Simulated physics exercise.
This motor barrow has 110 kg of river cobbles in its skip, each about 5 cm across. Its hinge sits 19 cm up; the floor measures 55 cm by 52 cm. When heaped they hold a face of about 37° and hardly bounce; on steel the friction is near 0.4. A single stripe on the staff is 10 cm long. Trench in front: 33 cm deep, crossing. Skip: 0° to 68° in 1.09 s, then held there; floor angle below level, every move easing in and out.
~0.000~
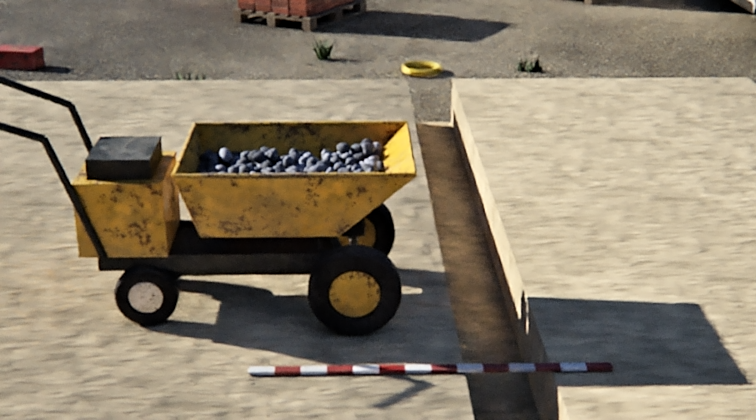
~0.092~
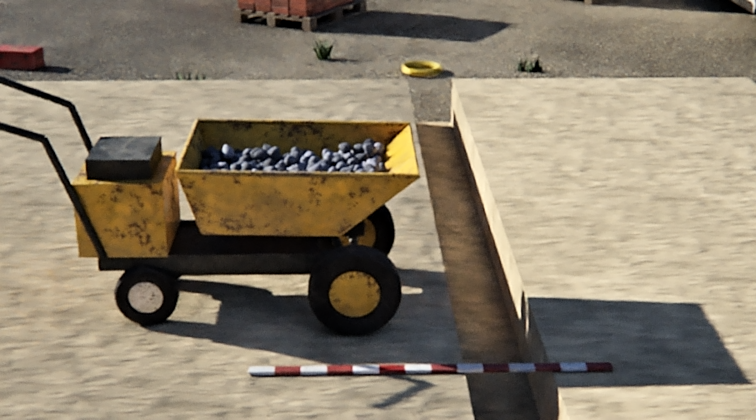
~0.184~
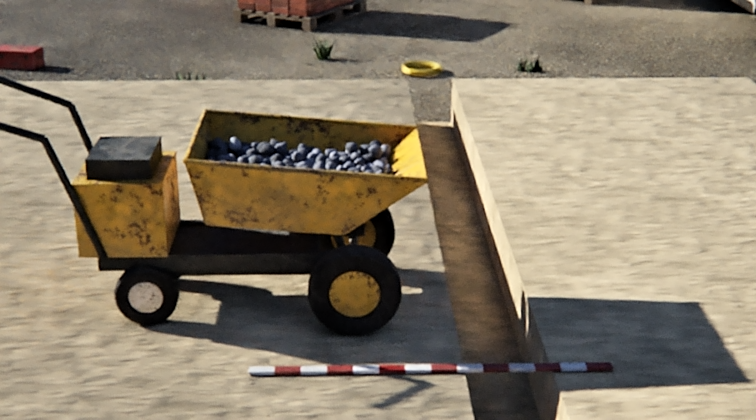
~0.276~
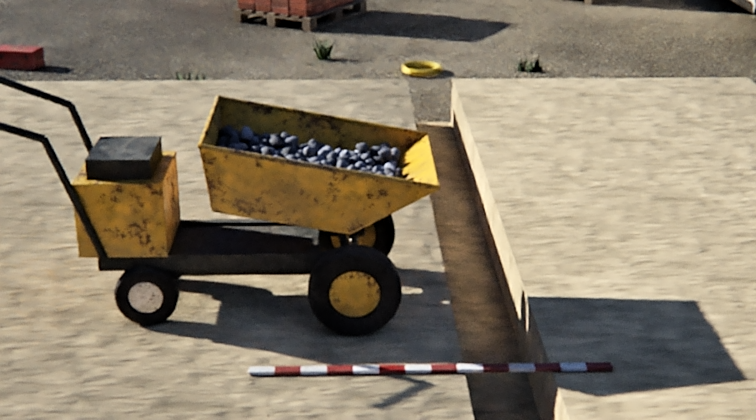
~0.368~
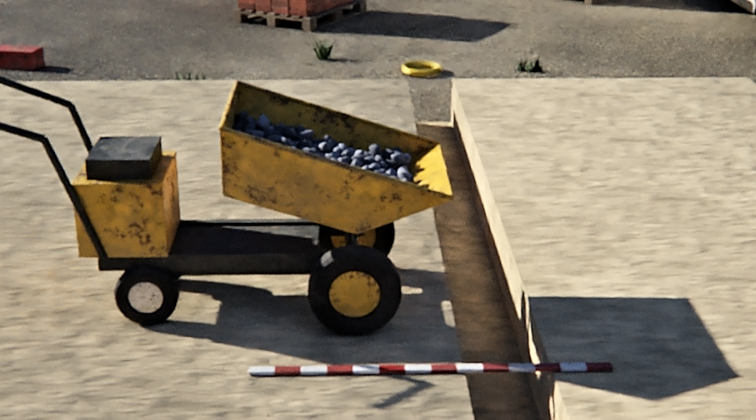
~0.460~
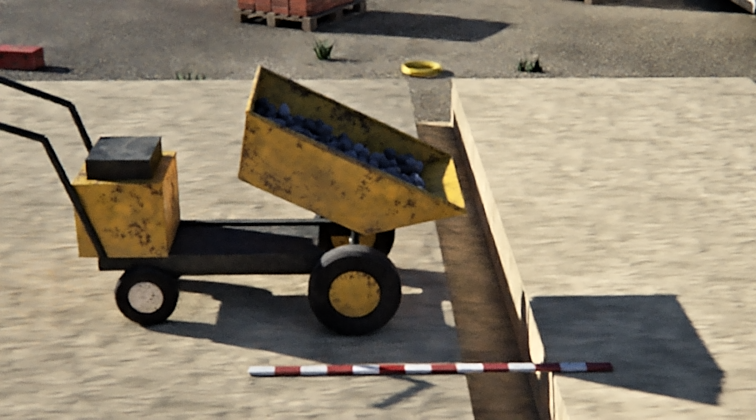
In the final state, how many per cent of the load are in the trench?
About 56 per cent are in the trench in the final state.
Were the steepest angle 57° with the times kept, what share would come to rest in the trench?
About 65 per cent would end up in the trench.
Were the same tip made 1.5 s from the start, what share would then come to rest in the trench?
Roughly 60 per cent would.
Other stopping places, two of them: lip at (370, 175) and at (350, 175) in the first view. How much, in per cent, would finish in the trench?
About 95 and 100 per cent.
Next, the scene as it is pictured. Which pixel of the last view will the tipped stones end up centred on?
Their middle is at about (519, 339).
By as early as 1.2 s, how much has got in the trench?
Close to 25 per cent at that time.
After 0.8 s the floor is at 58°; 100 % in the skip; the foremost stones are at (478, 234).
After 1.2 s the floor is at 68°; 58 % in the skip, 26 % in the trench, 16 % past the trench; the foremost stones are at (573, 290).
After 1.5 s the floor is at 68°; 14 % in the skip, 43 % in the trench, 43 % past the trench; the foremost stones are at (678, 295).
After 3.5 s the floor is at 68°; 0 % in the skip, 56 % in the trench, 44 % past the trench; the foremost stones are at (755, 304).
